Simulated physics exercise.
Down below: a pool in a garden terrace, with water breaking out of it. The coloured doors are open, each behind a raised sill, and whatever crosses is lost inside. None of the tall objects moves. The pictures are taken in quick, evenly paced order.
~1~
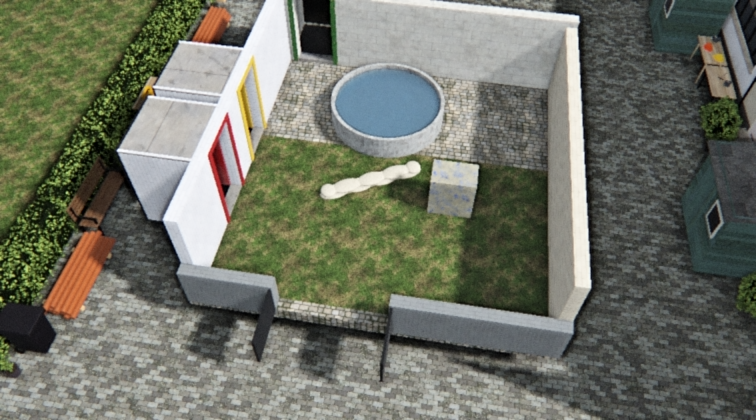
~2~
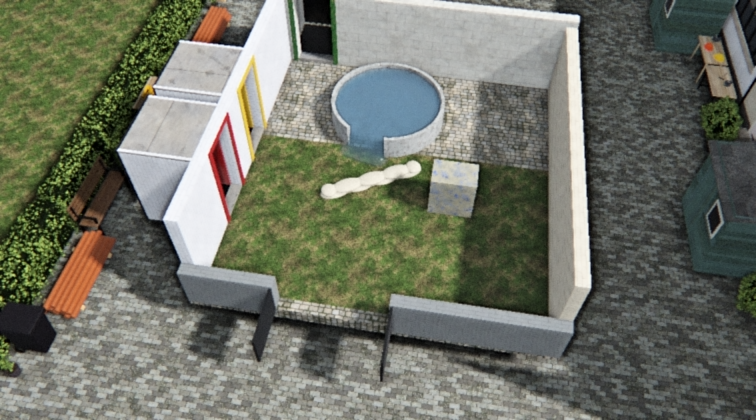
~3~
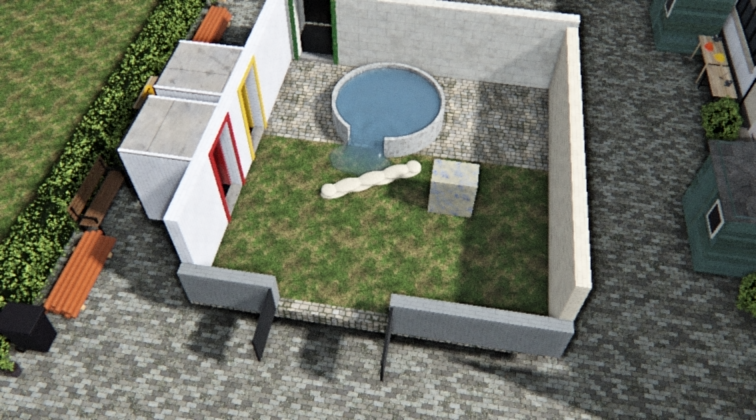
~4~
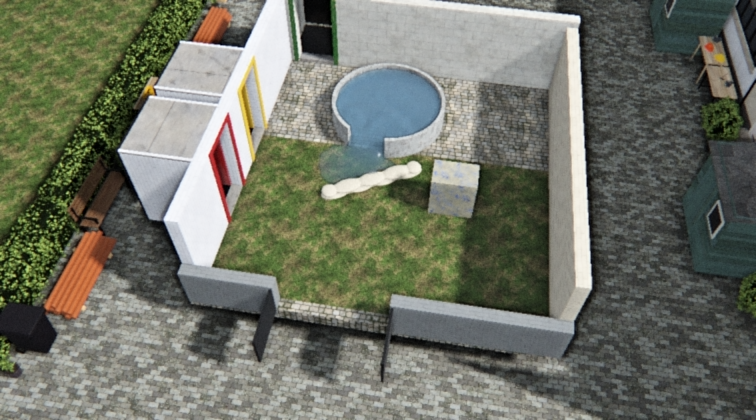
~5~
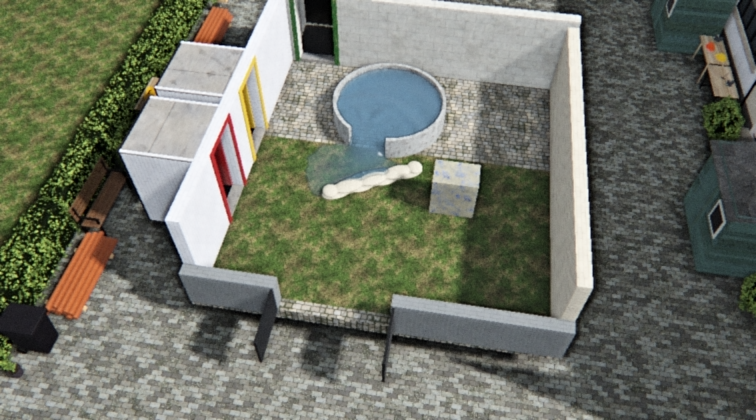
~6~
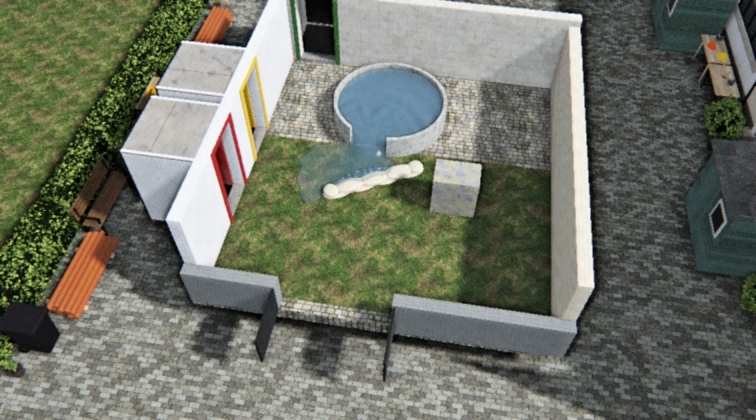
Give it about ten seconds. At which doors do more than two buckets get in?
I expect the yellow door to go past two buckets, I expect the red door to go past two buckets, I expect the green door to stop at two buckets or less.
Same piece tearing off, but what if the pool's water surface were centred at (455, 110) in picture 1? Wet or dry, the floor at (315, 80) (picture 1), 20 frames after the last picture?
Untouched.
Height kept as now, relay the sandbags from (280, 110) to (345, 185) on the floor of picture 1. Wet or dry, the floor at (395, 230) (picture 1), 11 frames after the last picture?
There: Awash.
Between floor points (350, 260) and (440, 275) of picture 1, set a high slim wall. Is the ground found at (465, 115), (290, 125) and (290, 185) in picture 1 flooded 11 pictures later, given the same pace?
Taking the points in order - unwetted, unwetted, wetted.
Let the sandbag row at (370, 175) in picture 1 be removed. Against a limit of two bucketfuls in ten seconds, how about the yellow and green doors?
In short: The yellow one holds; the green one lets less in.
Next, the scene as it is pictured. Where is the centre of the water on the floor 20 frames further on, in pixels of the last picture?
The spot I would choose is (361, 143).
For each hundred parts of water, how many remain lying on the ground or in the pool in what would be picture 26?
That works out to about 96 percent.
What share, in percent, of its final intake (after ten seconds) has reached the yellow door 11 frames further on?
The figure is near 0 per cent.
A moment on, water covers 10 % of the floor; the yellow door not reached, the red door not reached, the green door not reached.
Next, water covers 25 % of the floor; the yellow door not reached, the red door under two buckets in, the green door not reached.
Then, water covers 40 % of the floor; the yellow door under two buckets in, the red door over two buckets in, the green door not reached.
Later, water covers 60 % of the floor; the yellow door over two buckets in, the red door far over two buckets in, the green door wet at the sill, nothing in.
In the end, water covers 80 % of the floor; the yellow door over two buckets in, the red door far over two buckets in, the green door wet at the sill, nothing in.
